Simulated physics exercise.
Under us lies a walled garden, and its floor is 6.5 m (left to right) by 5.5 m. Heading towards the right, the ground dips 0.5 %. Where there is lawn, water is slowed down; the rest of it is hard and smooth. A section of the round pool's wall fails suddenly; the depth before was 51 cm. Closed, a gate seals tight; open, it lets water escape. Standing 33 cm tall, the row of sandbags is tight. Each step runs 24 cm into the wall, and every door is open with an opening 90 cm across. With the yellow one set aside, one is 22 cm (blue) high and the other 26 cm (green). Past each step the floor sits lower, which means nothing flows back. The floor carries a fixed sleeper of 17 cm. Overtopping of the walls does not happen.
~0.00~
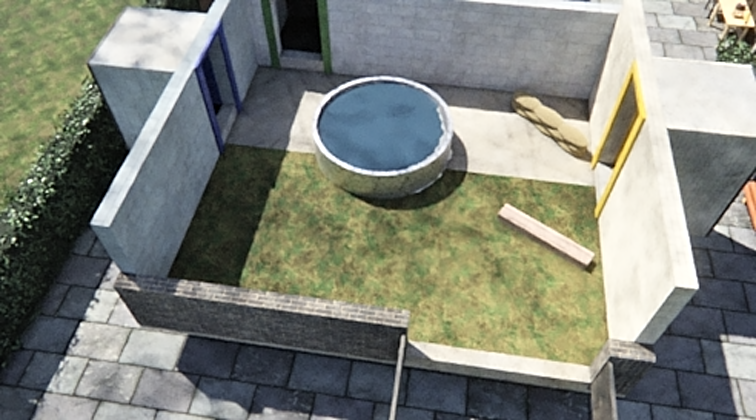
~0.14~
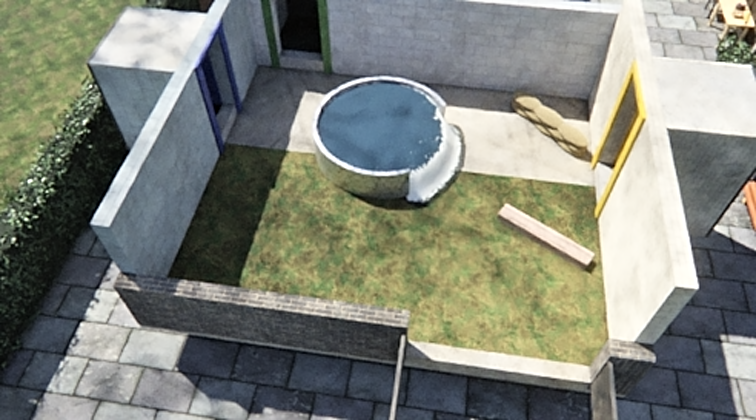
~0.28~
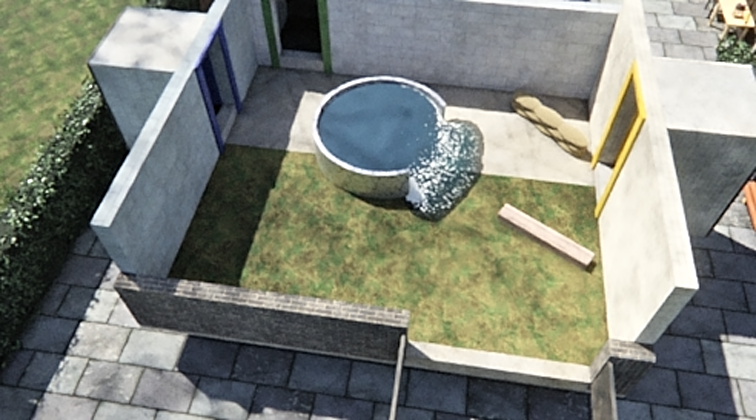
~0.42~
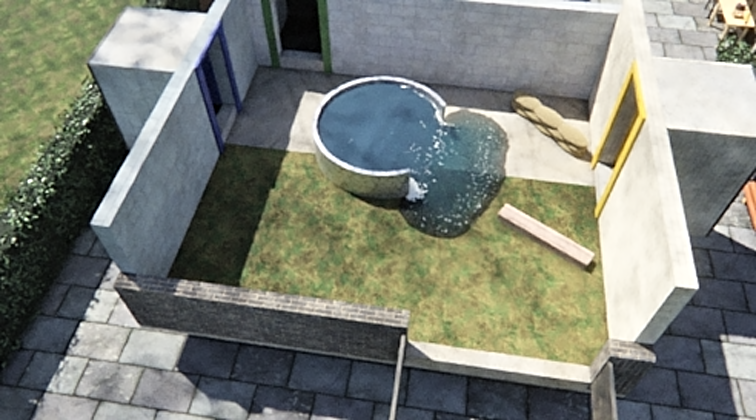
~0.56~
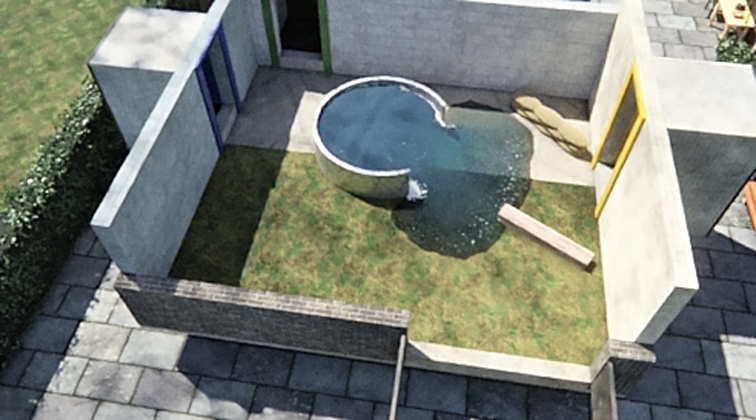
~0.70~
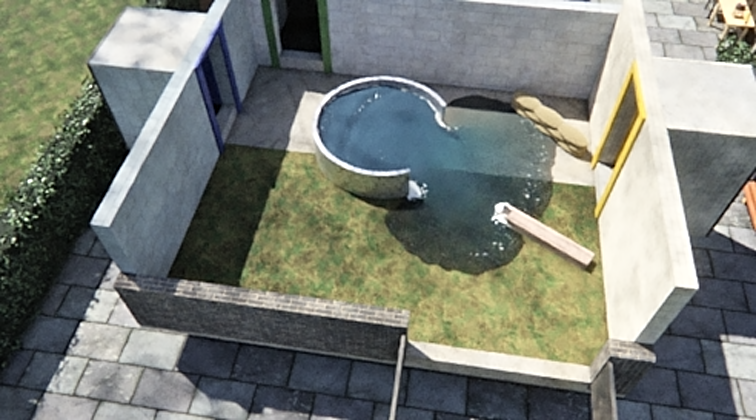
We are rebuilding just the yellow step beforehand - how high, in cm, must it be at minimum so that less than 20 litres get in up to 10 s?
It needs to be about 26 cm high.
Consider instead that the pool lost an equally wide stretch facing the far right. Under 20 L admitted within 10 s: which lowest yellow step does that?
A height of around 16 cm.
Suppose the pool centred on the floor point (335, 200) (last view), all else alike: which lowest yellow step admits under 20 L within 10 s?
It must be around 6.0 cm tall.
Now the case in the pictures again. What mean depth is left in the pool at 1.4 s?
Roughly 30 cm.
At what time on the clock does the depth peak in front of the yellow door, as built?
It peaks around 2.0 s.
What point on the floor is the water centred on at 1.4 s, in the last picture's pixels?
The water's centre is at about (429, 162).
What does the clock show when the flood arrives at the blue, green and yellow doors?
Blue at 8.0 s, green at 6.0 s and yellow at 1.2 s.
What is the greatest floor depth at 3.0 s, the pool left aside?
Max depth: Near 28 cm.
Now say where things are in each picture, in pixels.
In the first frame, still water, 51 cm deep, in the round pool at (383, 126); the yellow door at (614, 148) is dry.
In the second frame, water pours out at (443, 158) and has run 0.3 m, to (424, 204); about 7 cm deep outside, 51 cm at the back.
In the third frame, water pours out at (443, 160) and has run 0.7 m, to (438, 217); about 8 cm deep outside, 51 cm at the back.
In the fourth frame, water pours out at (442, 161) and has run 1.1 m, to (463, 229); about 7 cm deep outside, 51 cm at the back.
In the fifth frame, the front is at (527, 136), 1.5 m from the gap at (442, 161); 4.5 m2 of floor is wet, 51 cm left at the back.
In the sixth frame, water pours out at (442, 161) and has run 1.9 m, to (551, 141); about 4 cm deep outside, 47 cm at the back; 0.8 m in a straight line remain to the yellow door at (614, 148).
After 1.4 s water covers 30 % of the floor, deepest (30 cm) near (595, 180); 15 cm at the yellow door, 0 litres in over its 22 cm step.
After 3.0 s water covers 50 % of the floor, deepest (28 cm) near (590, 257); 25 cm at the yellow door, 40 litres in over its 22 cm step.
After 10.0 s water covers 85 % of the floor, deepest (11 cm) near (588, 102); 7 cm at the yellow door, 47 litres in over its 22 cm step.
At the yellow door as built, the water arrived by 1.2 s and peaked near 29 cm at 2.0 s.
With a step of 22.5 cm, 42 litres would have come in within the 10 s; with 30 cm, 6 litres. So under 20 litres takes about 26 cm.
